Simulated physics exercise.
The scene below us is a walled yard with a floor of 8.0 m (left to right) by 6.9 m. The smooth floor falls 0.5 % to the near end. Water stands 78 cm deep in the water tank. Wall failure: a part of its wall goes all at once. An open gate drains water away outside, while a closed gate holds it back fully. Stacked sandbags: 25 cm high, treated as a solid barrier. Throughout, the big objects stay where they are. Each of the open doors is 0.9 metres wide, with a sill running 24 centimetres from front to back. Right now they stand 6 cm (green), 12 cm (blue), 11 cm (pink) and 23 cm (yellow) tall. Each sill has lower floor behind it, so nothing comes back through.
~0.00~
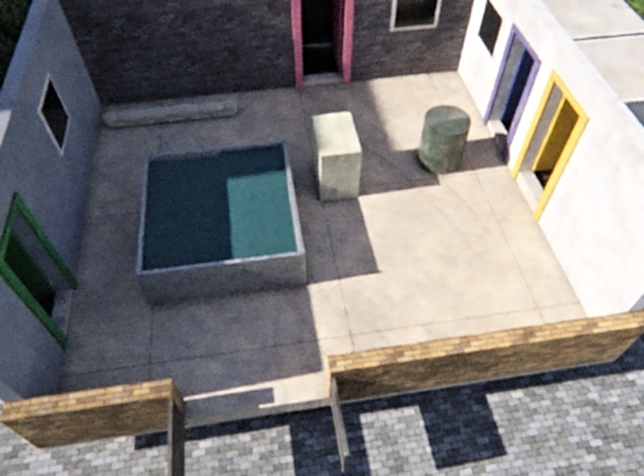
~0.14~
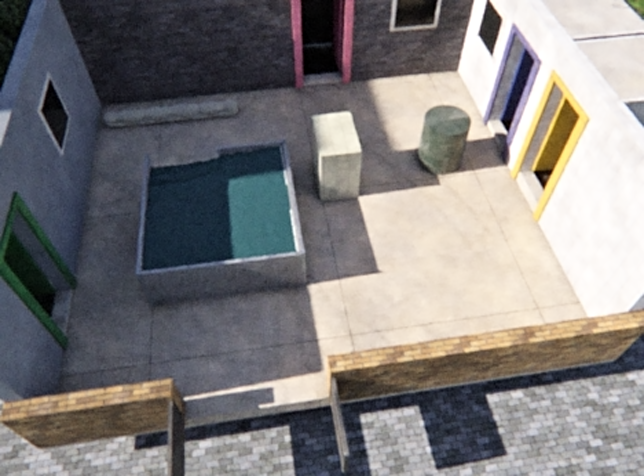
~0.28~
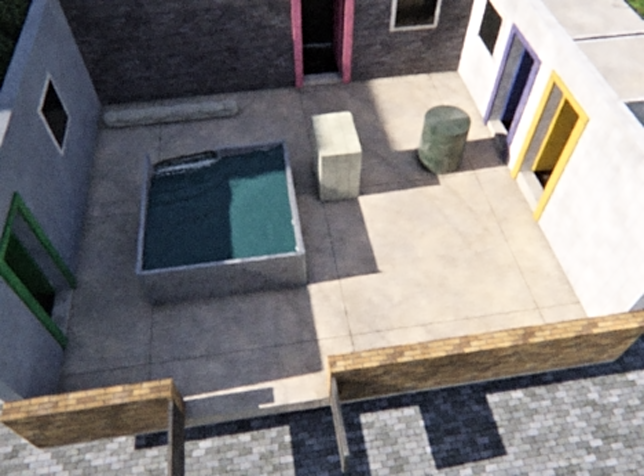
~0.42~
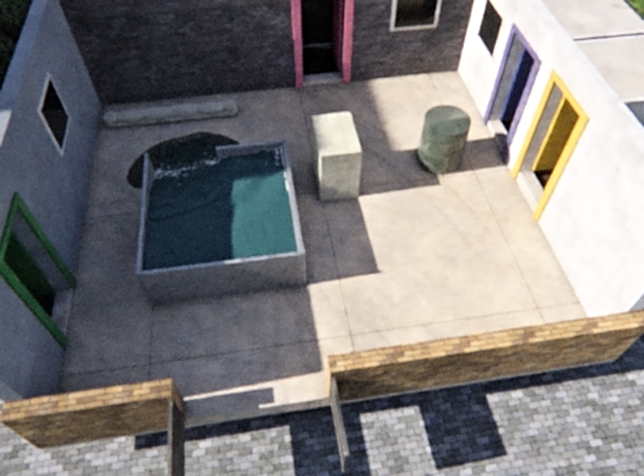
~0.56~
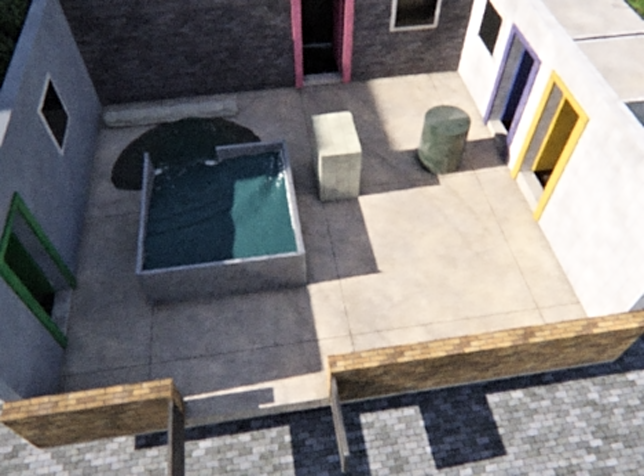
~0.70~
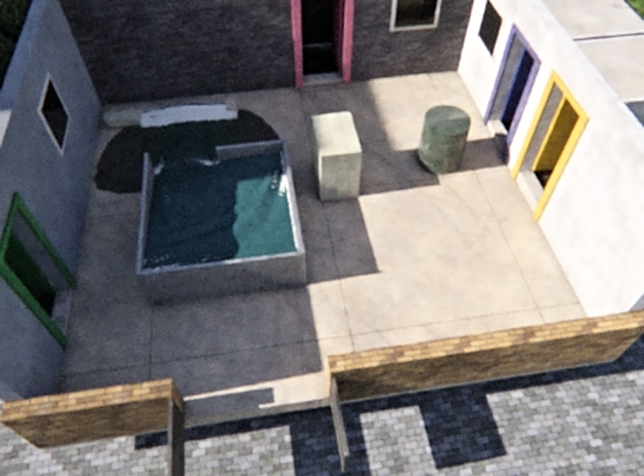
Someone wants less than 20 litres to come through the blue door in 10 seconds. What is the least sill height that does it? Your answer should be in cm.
It needs to be around 14.5 cm high.
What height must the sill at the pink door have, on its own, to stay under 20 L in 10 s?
I'd raise pink to close to 7.0 cm.
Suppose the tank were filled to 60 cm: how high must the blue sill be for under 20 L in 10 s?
I'd go with near 9.5 cm then.
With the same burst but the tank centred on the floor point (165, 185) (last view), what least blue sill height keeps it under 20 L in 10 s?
I'd put it at close to 22 cm.
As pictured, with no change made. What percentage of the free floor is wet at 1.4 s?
Some 20 per cent of it.
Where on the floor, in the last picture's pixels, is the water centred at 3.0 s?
The balance point sits at roughly (213, 178).
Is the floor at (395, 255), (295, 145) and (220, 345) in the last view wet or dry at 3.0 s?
Listed order - unwetted, soaked through, unwetted.
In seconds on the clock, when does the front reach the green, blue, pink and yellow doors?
Green at 3.2 seconds, blue at 4.0 seconds, pink at 1.5 seconds, yellow at 4.5 seconds.
After 1.4 s water covers 20 % of the floor, deepest (48 cm) near (98, 134); it has not reached the blue door.
After 3.0 s water covers 40 % of the floor, deepest (42 cm) near (101, 112); it has not reached the blue door.
After 10.0 s water covers 95 % of the floor, deepest (15 cm) near (519, 329); 12 cm at the blue door, 42 litres in over its 12 cm sill.
At the blue door as built, the water arrived by 4.0 s and peaked near 20 cm at 5.4 s.
With a sill of 12.5 cm, 36 litres would have come in within the 10 s; with 16.5 cm, 10 litres. So under 20 litres takes about 14.5 cm.
